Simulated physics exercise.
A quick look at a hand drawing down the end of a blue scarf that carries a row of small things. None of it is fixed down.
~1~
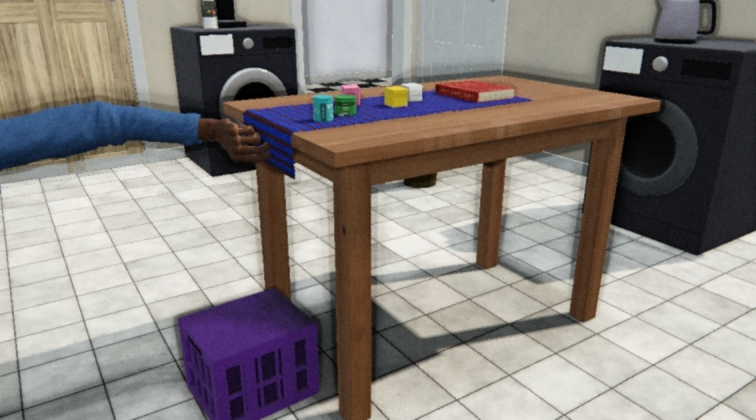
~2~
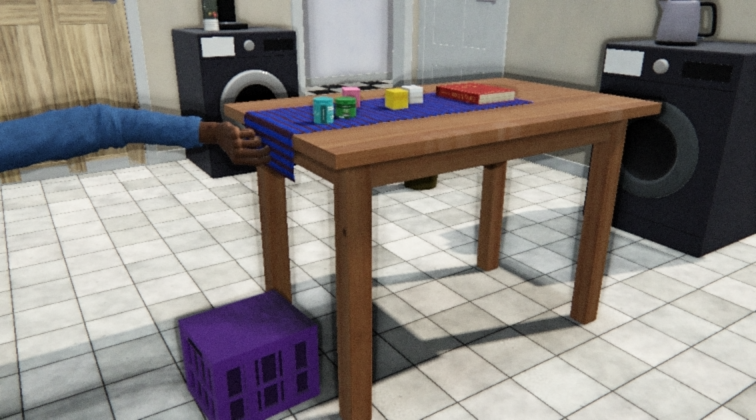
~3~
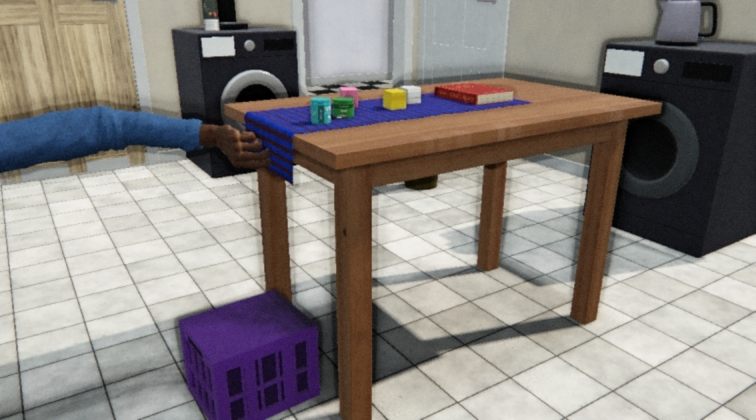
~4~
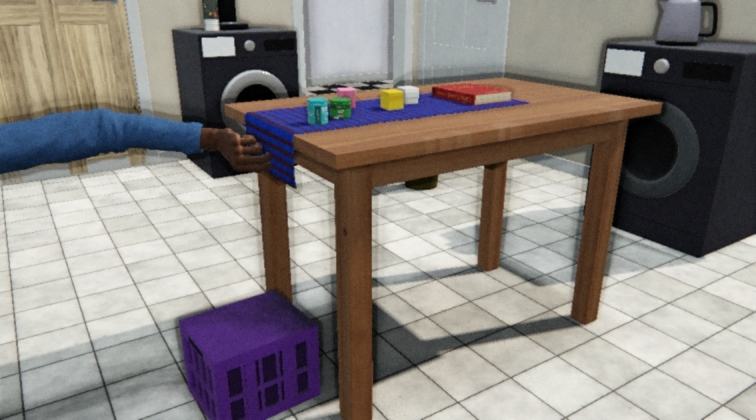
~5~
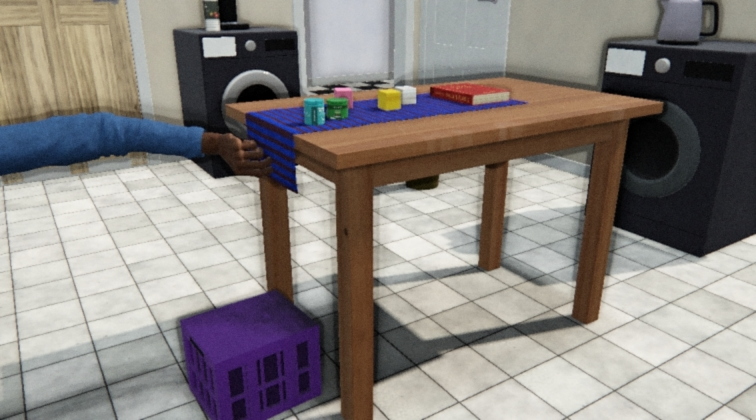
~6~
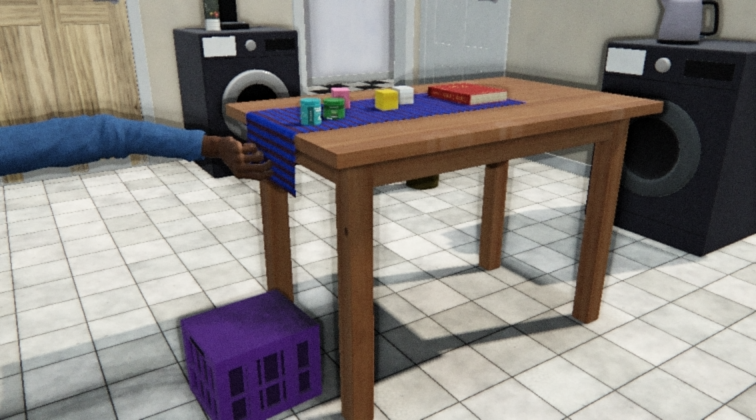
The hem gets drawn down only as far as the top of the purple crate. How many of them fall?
Four end up below.
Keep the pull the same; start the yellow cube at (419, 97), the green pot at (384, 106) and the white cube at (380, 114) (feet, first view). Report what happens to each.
Fate of the yellow cube: It stays; fate of the green pot: It goes; fate of the white cube: It goes.
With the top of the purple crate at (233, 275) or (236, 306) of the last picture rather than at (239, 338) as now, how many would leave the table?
2 and 3.
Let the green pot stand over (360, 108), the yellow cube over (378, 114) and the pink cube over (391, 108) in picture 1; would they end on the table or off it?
Here's the result: The green pot leaves the top, the yellow cube leaves the top and the pink cube leaves the top.
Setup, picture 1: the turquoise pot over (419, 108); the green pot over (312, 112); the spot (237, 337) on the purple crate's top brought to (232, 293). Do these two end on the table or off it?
The turquoise pot holds on, the green pot drops off.
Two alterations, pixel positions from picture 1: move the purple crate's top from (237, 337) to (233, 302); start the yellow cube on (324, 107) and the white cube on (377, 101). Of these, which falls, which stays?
The yellow cube is carried off, the white cube does not fall.
Early on, hem near (273, 227); turquoise pot gone.
Midway, hem near (275, 291); turquoise pot, green pot and pink cube gone.
Near the end, hem on the crate; turquoise pot, green pot, pink cube and yellow cube gone.
Finally, hem on the crate; turquoise pot, green pot, pink cube and yellow cube gone. The answer is four.
